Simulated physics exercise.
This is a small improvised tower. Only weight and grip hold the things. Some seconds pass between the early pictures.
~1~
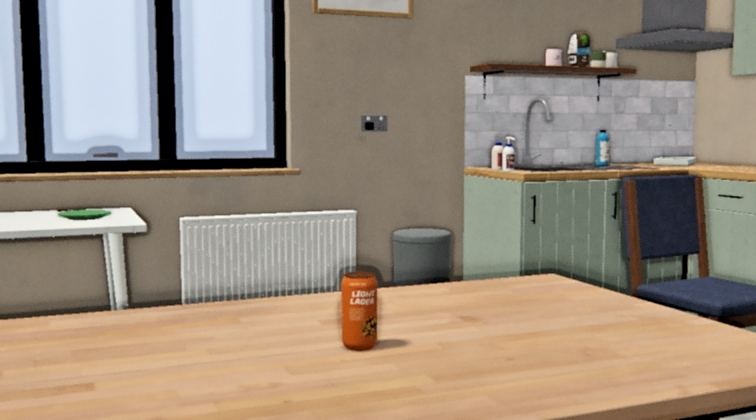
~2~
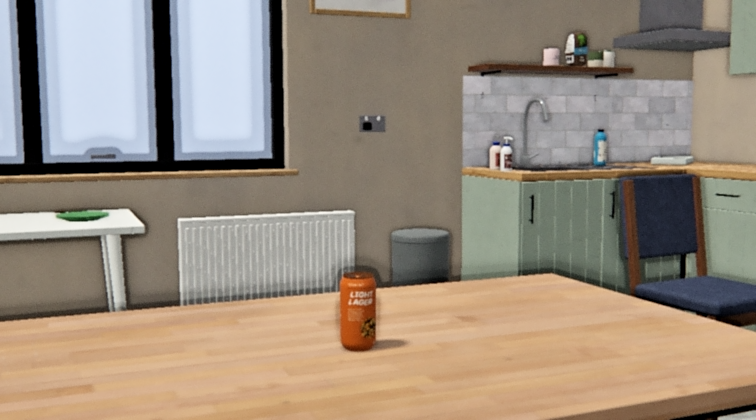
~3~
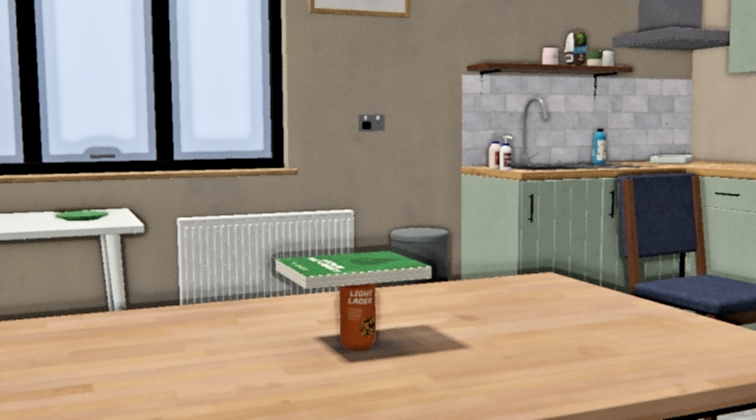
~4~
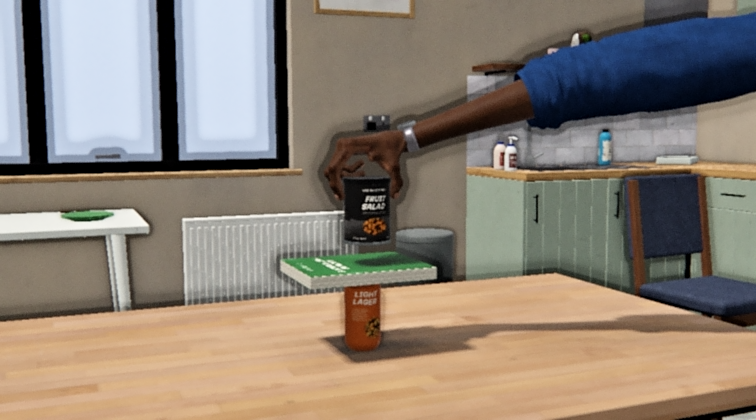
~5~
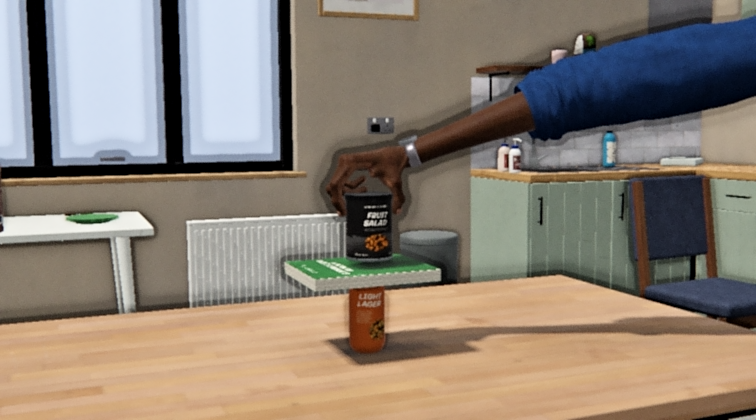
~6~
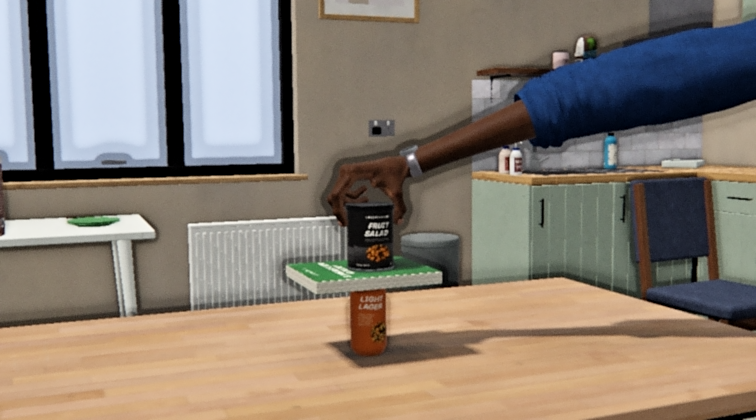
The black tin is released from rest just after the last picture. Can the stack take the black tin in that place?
The stack keeps its balance.
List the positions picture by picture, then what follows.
In the first picture, the last thing is not in view yet; orange can (360, 311).
In the second picture, the last thing is not in view yet; orange can (358, 312).
In the third picture, the last thing is not in view yet; orange can (358, 311).
The fourth picture shows still above its spot; black tin (367, 210); orange can (362, 312).
The fifth picture shows still above its spot; black tin (369, 226); orange can (367, 314).
The sixth picture shows in place under the hand; black tin (370, 236); orange can (368, 316).
Then, 0.50 s past the last view, nothing moves.
Then, 1.30 s past the last view, black tin resting near (370, 237).
Finally, all 3 still in place. Final places as the last picture's camera would see them, black tin near (370, 237). The stack holds.
